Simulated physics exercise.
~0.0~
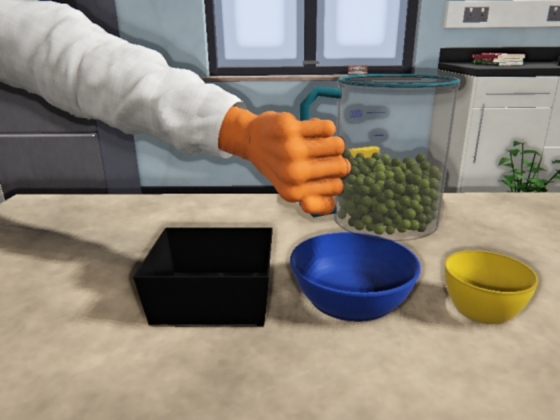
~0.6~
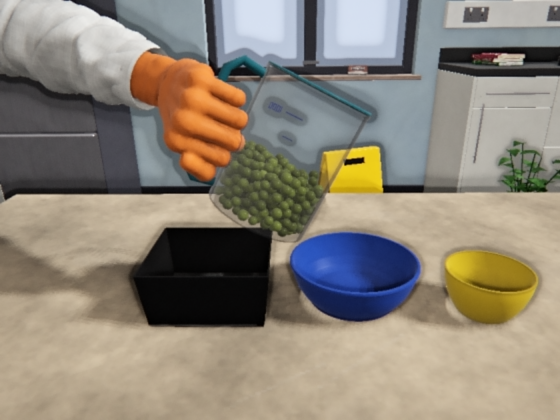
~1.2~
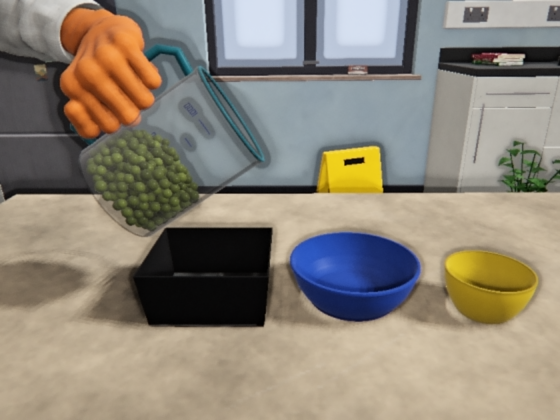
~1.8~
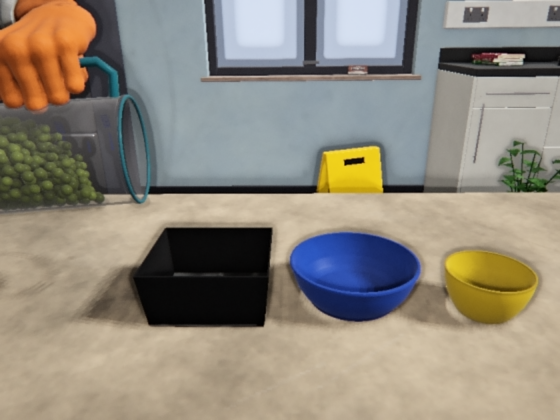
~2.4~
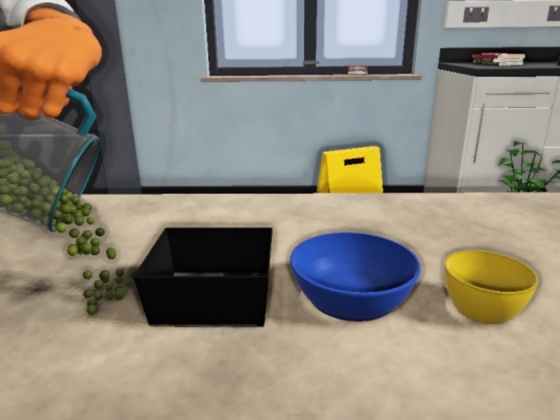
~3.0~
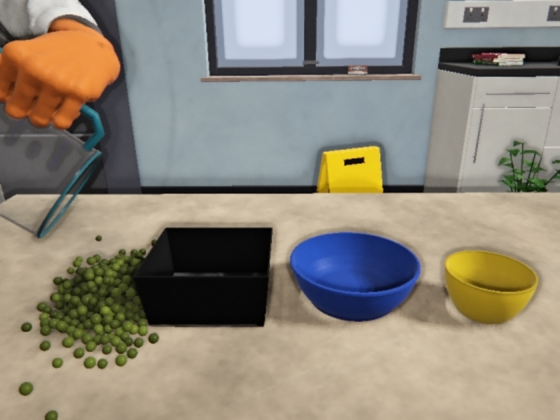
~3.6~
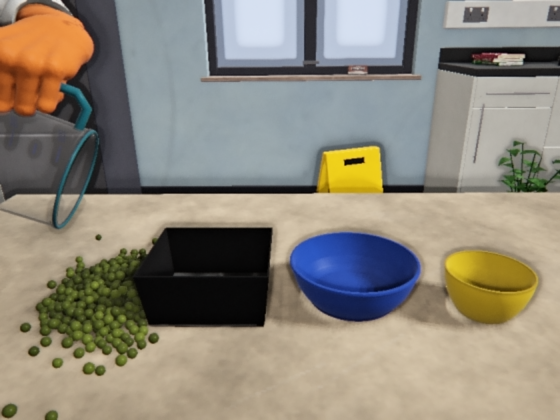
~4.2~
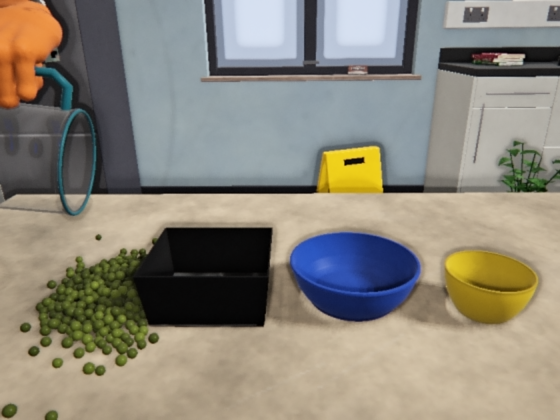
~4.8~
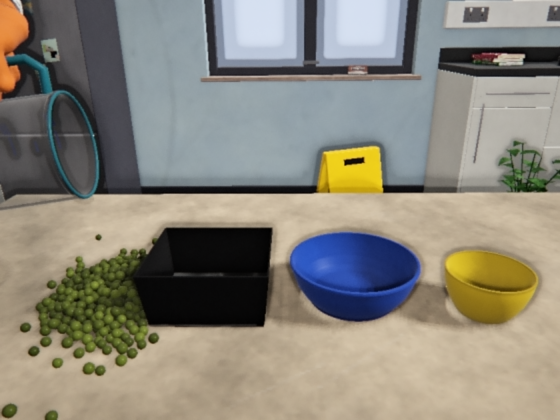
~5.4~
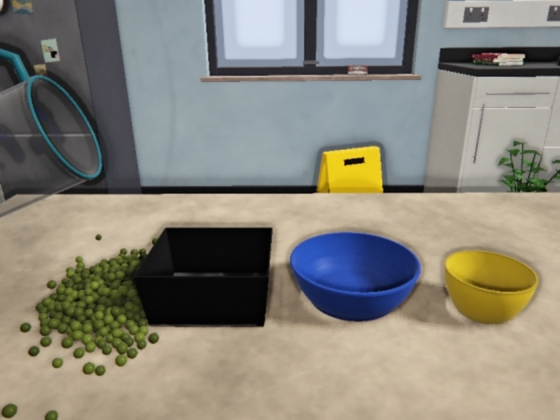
A gloved hand carries a clear jug of small green olives left past a blue bowl and a black tin, then tips it, spilling them all onto the table beside the tin. The emptied jug tilts back, while the tin and both bowls stay empty.
